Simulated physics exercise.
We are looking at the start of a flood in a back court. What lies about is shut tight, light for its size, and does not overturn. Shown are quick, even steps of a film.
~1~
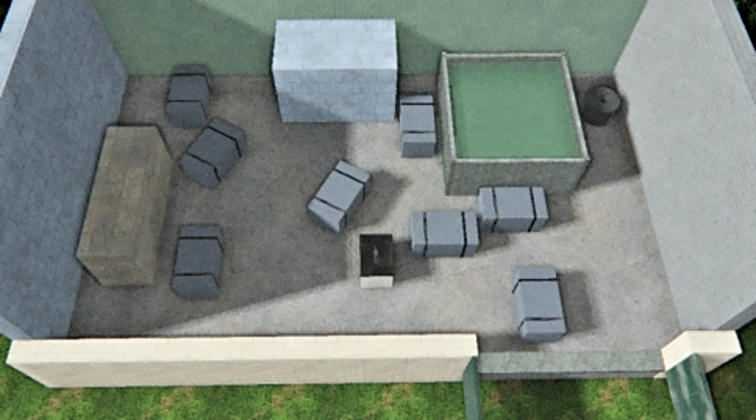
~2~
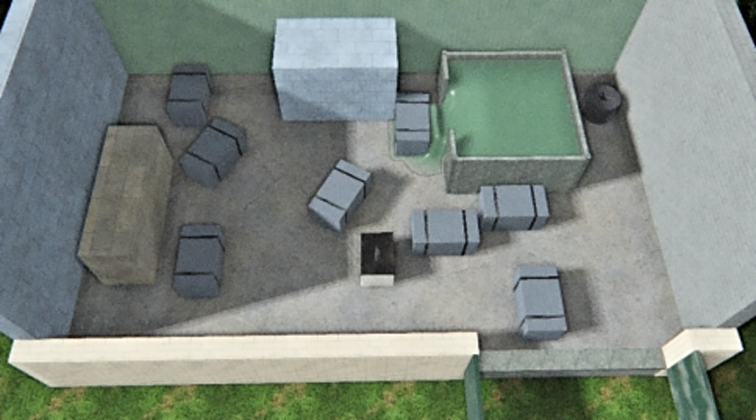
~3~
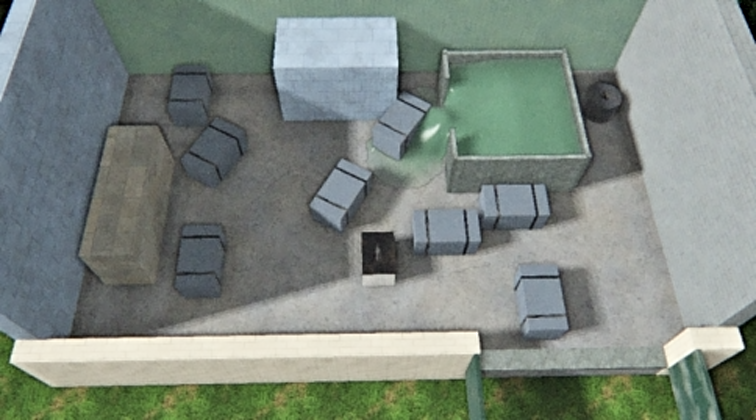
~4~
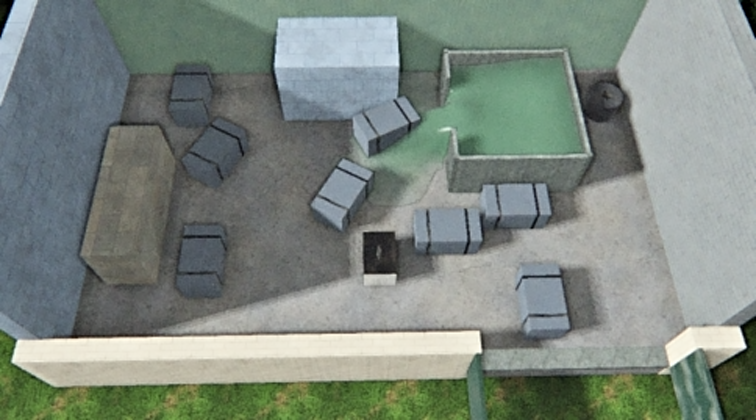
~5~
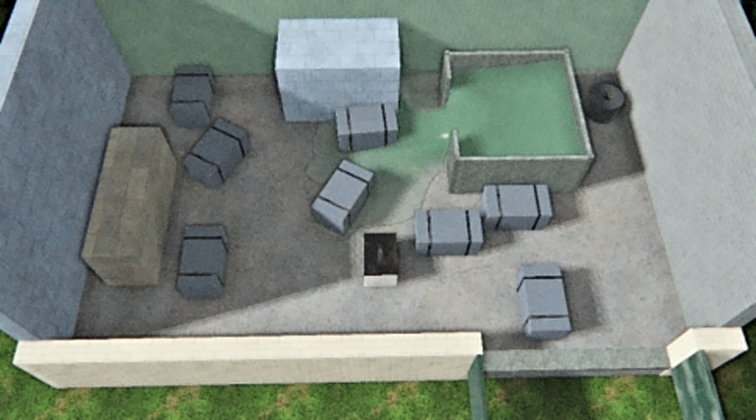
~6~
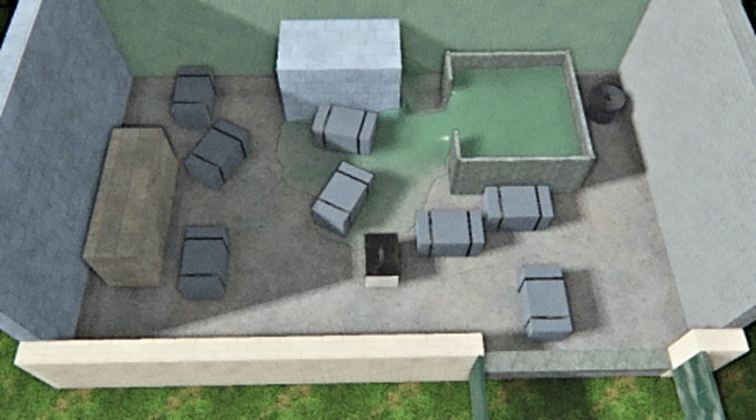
Green water pours from a gap in the left side of a walled tank and spreads over the walled court's floor, pushing the nearest strapped grey trunk leftward and turning it, while the other trunks stay in place.
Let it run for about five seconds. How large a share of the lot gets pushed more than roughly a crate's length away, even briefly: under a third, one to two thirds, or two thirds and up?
That share lands between a third and two thirds.
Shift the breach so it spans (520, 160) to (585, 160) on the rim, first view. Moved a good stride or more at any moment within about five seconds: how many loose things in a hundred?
By my reckoning, around 20 percent.
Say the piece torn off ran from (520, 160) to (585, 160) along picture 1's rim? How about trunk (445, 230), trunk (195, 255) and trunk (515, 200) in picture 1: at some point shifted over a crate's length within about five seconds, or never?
Here is how they go, in order: Fails to go that far, fails to go that far, and dislodged that far.
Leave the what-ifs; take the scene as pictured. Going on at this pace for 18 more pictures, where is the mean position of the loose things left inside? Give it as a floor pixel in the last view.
Centre of the remaining clutter: Around (345, 215).
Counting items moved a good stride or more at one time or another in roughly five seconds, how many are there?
The total is 5.
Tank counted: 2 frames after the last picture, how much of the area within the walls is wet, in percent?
Roughly 30 %.
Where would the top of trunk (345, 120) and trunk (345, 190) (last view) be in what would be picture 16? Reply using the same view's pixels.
Approximately (222, 149), and approximately (232, 298).
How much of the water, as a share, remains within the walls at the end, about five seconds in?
It works out at roughly 100 percent.
A moment on, 1 of 10 are well off their spots; 0 afloat.
Next, 2 of 10 are well off their spots; 2 afloat.
Later, 3 of 10 are well off their spots; 3 afloat.
In the end, 5 of 10 are well off their spots, and 5 have been at some point; 4 afloat.
